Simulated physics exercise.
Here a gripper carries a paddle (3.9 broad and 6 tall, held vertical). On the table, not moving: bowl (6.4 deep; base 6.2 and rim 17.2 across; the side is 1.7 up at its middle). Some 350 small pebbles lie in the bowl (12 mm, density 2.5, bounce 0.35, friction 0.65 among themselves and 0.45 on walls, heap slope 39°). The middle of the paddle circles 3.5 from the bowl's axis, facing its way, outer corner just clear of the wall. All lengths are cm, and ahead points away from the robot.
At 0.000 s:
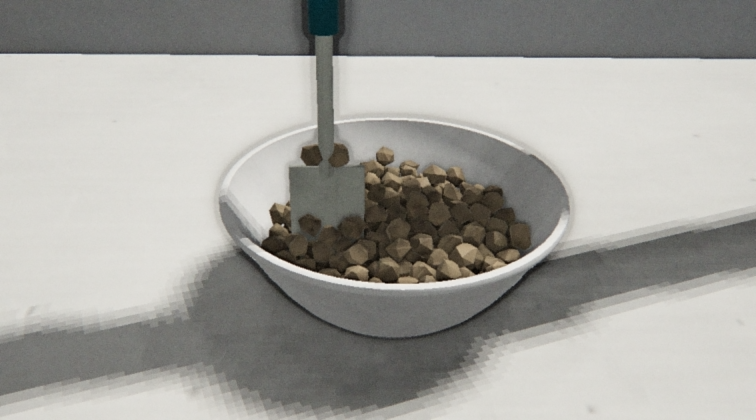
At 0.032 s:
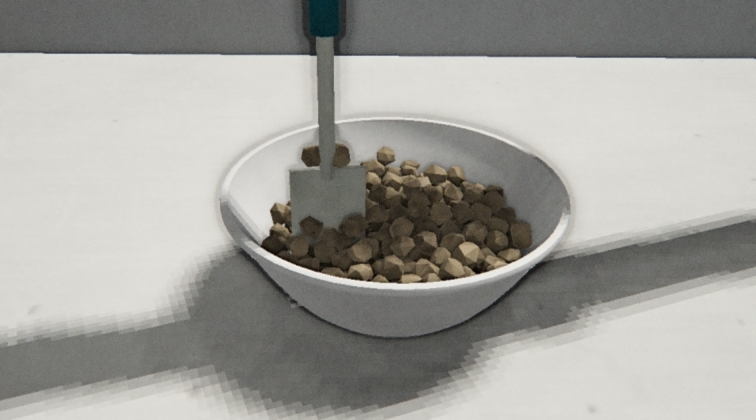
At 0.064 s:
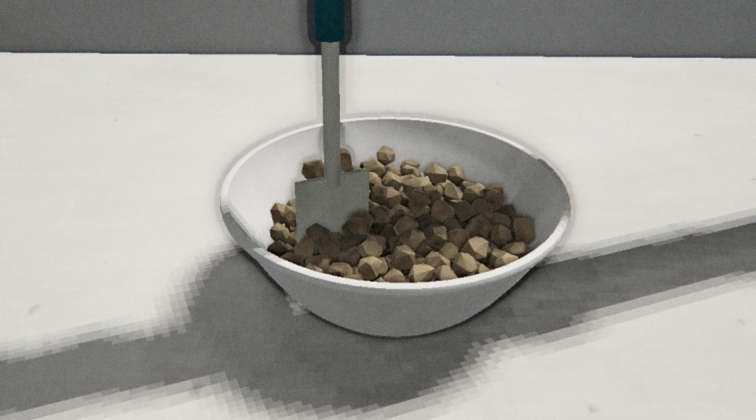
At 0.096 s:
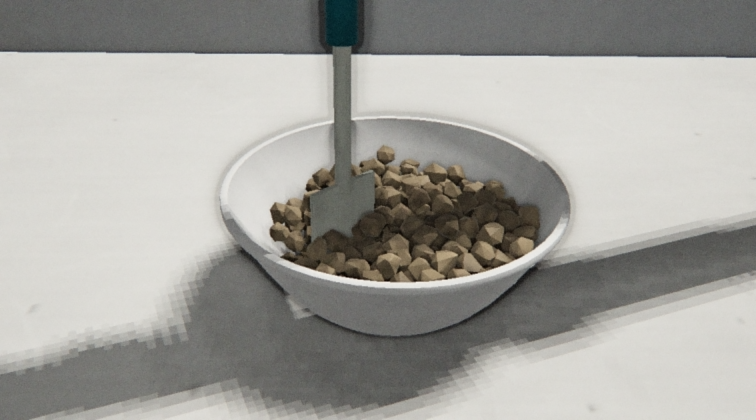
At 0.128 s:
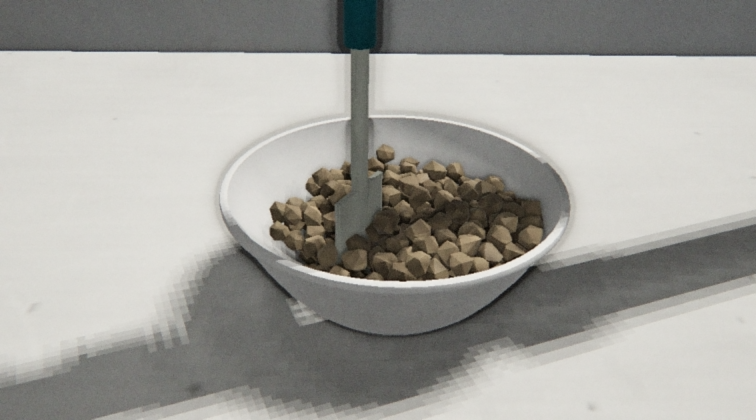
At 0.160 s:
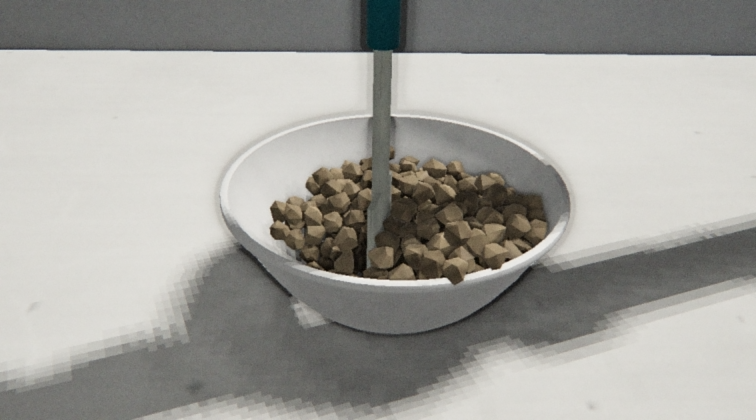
A flat paddle with a teal handle swept through brown pebbles in a white bowl, moving from the left toward the middle and turning edge-on as it pushed some of them to the right.
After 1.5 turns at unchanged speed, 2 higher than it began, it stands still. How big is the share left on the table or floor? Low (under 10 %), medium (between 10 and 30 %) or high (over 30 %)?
On the table or floor the share is medium, between 10 and 30 %.
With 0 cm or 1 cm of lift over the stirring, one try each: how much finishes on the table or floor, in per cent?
About 25 and 25 per cent.
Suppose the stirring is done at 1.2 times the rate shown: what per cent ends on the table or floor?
About 25 per cent.
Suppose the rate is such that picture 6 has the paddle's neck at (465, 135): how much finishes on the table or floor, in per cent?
Some 45 per cent.
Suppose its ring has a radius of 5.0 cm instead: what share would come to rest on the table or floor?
Then about 20 per cent.
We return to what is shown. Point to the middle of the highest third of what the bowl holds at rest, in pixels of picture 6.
Around (430, 208).
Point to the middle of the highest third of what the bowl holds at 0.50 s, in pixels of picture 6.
Near (368, 145).
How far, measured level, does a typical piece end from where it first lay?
Some 7 cm.
By 0.50 s, 257° round, highest piece 10 above the table; 310 in the bowl, 31 on the table or floor, 7 in flight or on the tool.
By 0.83 s, 78° round, highest piece 8 above the table; 287 in the bowl, 61 on the table or floor.
By 1.20 s, 180° round, highest piece 7 above the table; 283 in the bowl, 65 on the table or floor.
By 1.90 s, 180° round, highest piece 7 above the table; 283 in the bowl, 65 on the table or floor.
Final count, 283 in the bowl, 65 on the table or floor. That is 19 % on the table or floor.
